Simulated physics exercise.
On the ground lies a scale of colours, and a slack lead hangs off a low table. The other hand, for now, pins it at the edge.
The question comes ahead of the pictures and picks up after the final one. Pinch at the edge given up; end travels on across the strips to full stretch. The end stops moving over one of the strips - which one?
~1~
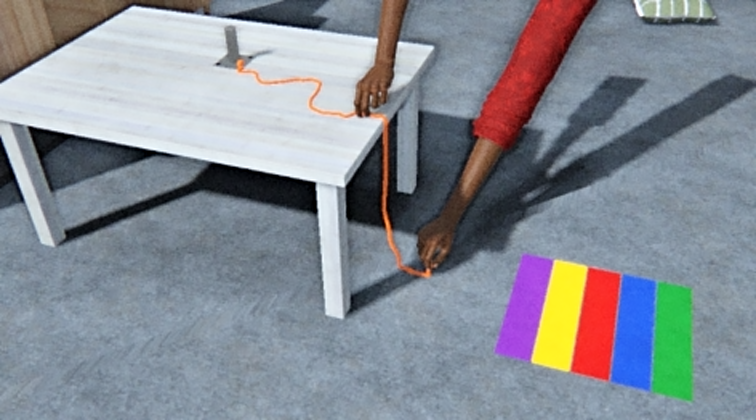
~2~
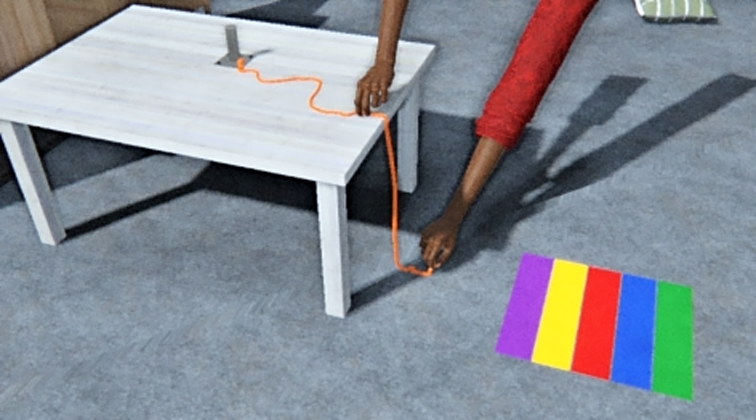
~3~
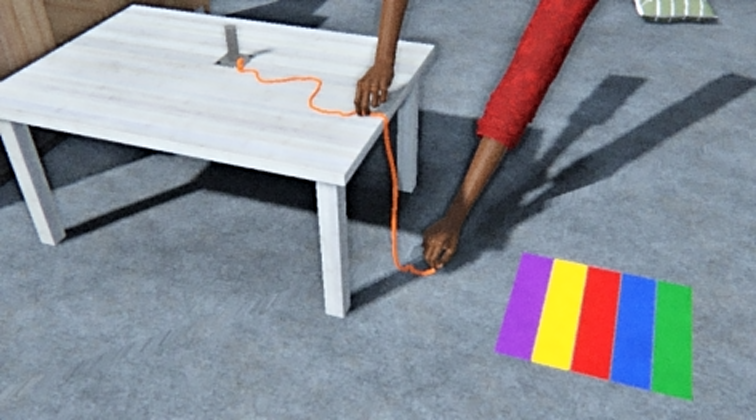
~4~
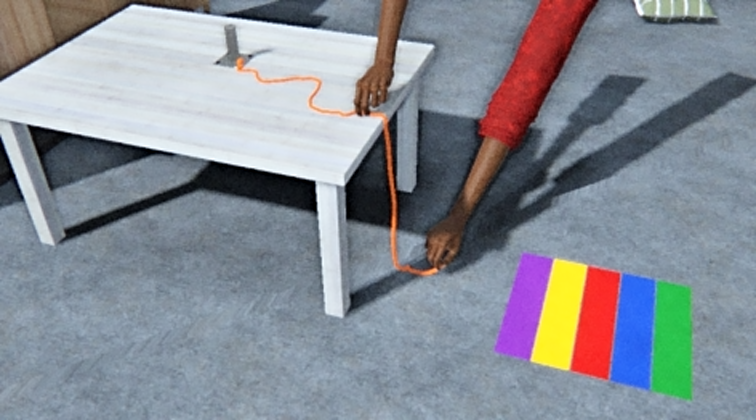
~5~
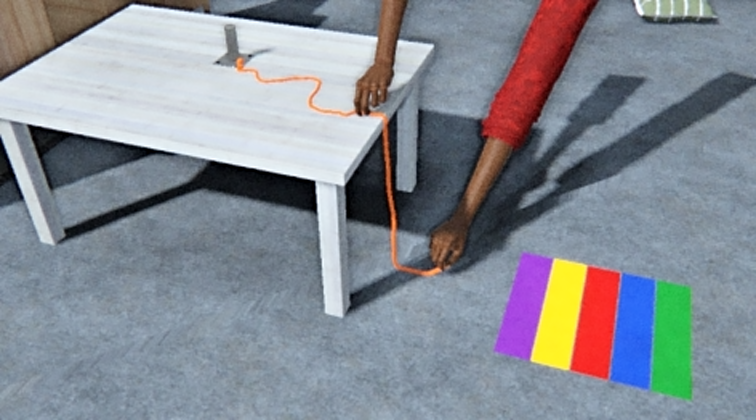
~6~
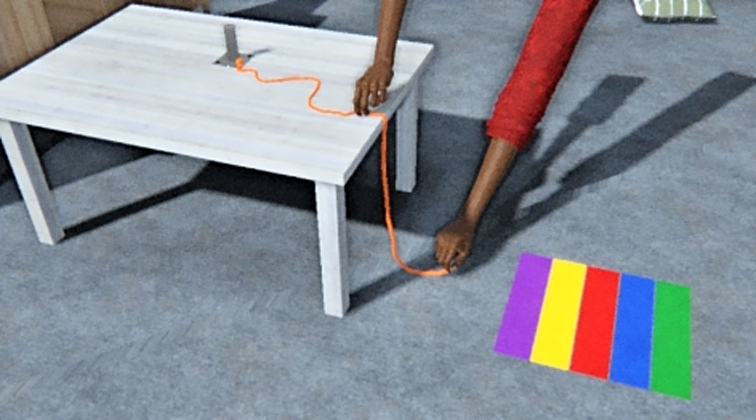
The blue strip.
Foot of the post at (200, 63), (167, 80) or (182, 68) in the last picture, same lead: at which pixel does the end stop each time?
Somewhere near (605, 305), (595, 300) and (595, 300), in that order.
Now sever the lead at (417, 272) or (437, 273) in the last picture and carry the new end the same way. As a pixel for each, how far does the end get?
First try: Near (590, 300). Second try: Near (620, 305).
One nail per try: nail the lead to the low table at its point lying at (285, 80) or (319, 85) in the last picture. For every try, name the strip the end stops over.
You'd see red the first time and red the second.
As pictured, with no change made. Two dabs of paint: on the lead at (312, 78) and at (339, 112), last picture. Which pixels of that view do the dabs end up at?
Around (335, 89); the other one around (415, 128).
Soon after, end near (572, 296); over yellow.
Then, end near (616, 306); over red.
At full stretch, end near (642, 311); over blue. Over blue.
